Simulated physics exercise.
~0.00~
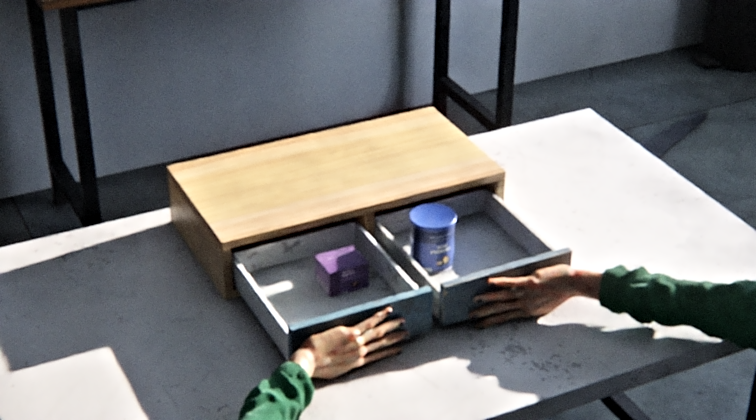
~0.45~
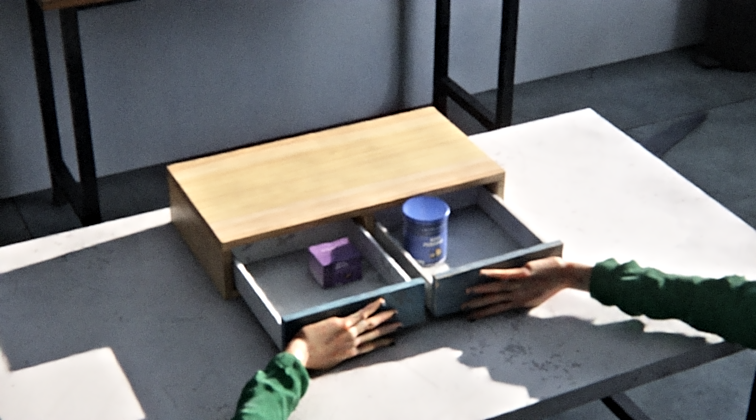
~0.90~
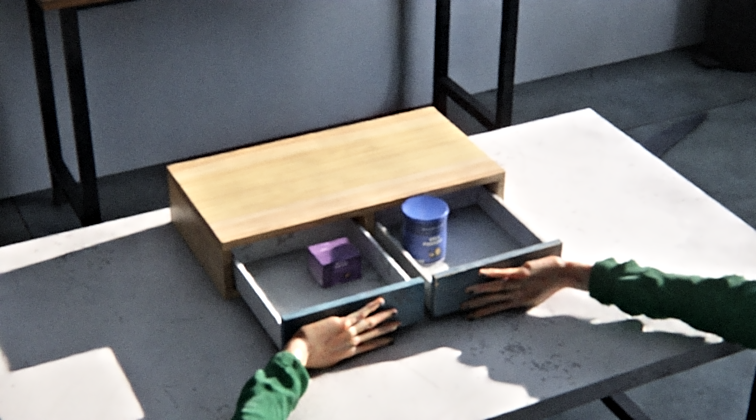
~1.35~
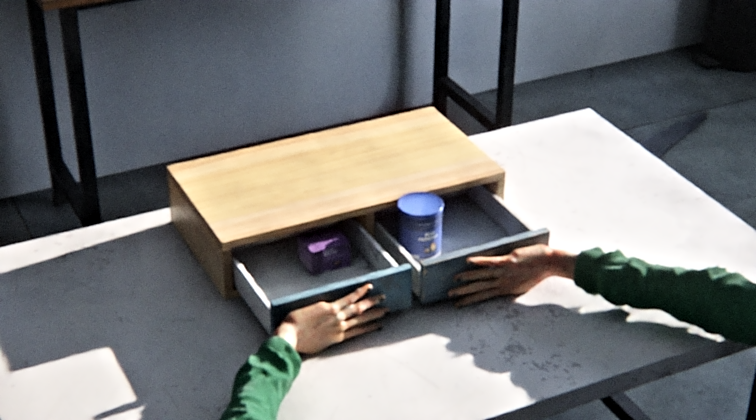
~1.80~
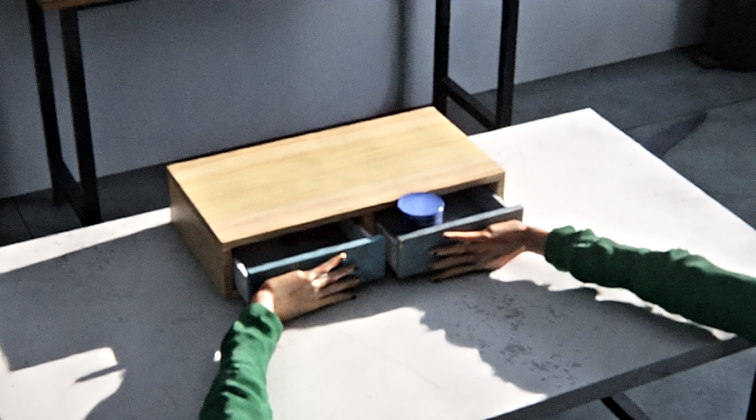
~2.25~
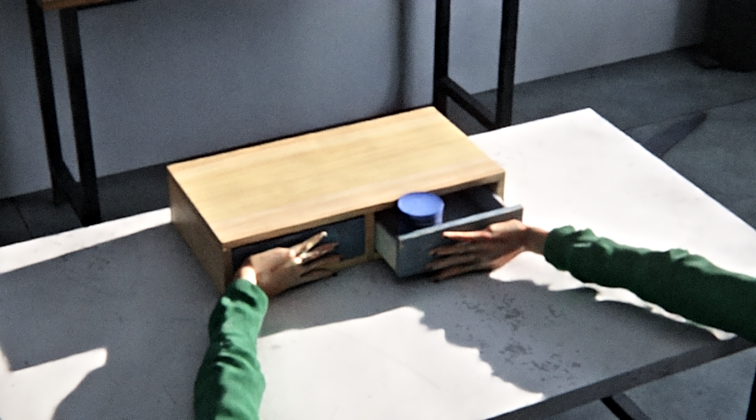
At the start, a small wooden chest sits on a pale table with two drawers pulled out, a purple carton in the left one and a blue pot in the right. Two hands in green sleeves rest on the drawer fronts and push both inward a little. After a brief pause, they push again, and the drawers slide farther in together. The carton disappears under the chest top, while the pot comes up near its front edge. Finally the left drawer closes fully, but the right one stops partly open, with the blue pot still showing.
